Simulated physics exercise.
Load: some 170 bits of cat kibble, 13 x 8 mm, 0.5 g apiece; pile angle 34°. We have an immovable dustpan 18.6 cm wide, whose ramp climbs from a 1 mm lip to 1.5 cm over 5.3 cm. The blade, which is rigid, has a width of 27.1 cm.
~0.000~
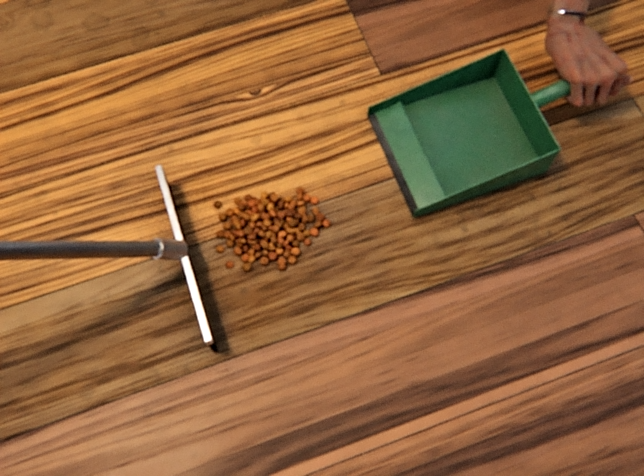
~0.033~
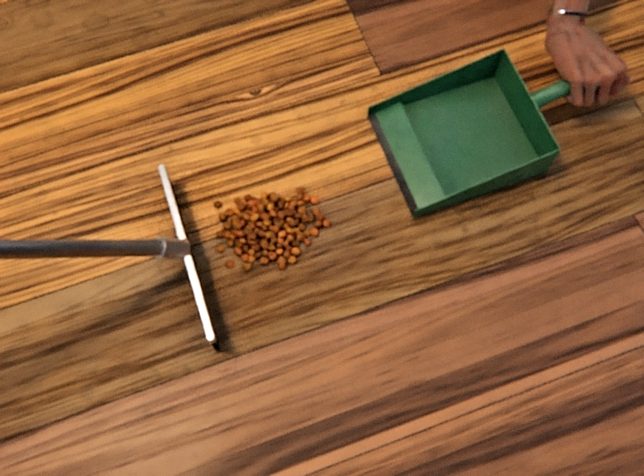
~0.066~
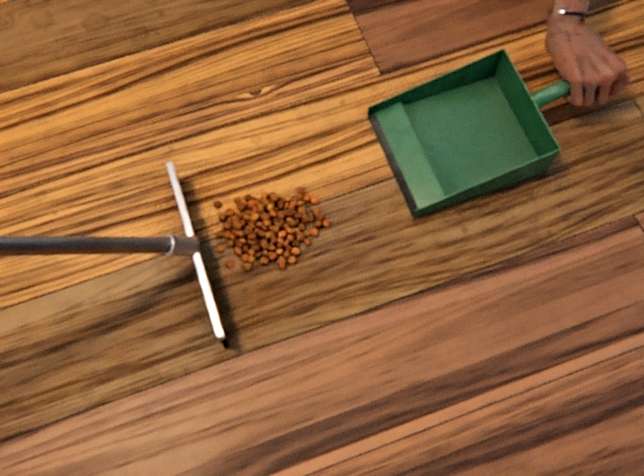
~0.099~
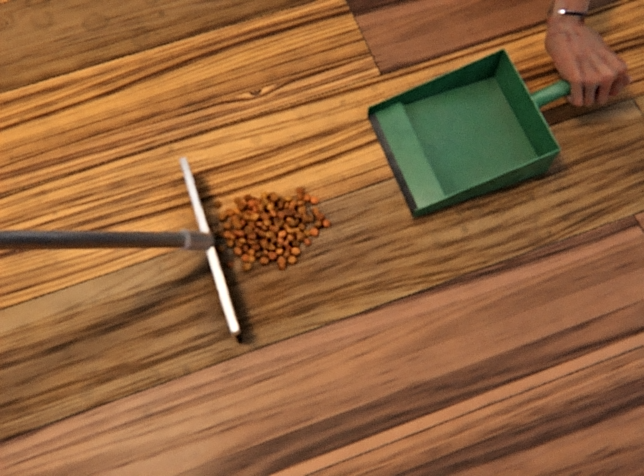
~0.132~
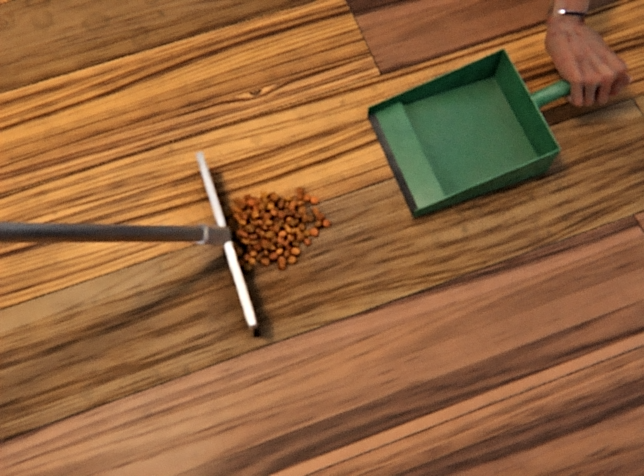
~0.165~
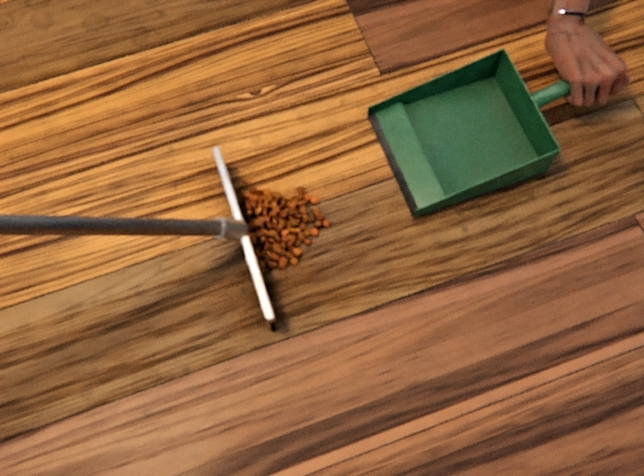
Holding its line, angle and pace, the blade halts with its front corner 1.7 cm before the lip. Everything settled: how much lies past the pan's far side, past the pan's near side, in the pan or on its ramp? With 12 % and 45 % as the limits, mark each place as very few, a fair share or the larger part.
My call: Far side: Very few; near side: A fair share; pan: The larger part.
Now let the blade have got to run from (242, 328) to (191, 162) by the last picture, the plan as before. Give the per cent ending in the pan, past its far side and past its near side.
The pan gets 50, the far side 0 and the near side 15.
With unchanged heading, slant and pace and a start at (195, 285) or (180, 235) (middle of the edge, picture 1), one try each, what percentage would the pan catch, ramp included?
First try about 50 per cent, second about 50 per cent.
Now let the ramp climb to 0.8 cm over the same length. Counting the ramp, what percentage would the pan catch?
In that case roughly 60 percent.
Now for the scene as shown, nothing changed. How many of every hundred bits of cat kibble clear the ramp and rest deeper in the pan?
Close to 5 per cent.
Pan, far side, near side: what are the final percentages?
The far side gets 0, the near side 20 and the pan 50.
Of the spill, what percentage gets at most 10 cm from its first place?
Near 0 per cent.
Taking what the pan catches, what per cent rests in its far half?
Roughly 40 percent.
Then, at 0.33 s, middle of the blade 12 cm from the lip; 0 % over the lip, far side 0 %, near side 15 %.
After 0.43 s, middle of the blade 5 cm from the lip; 5 % over the lip, far side 0 %, near side 15 %.
After 0.67 s, middle of the blade 2 cm from the lip; 50 % over the lip, far side 0 %, near side 20 %.
At rest (1.2 s), far side 0 %, near side 20 %, pan 50 %, in front of the lip or behind the blade 30 %.
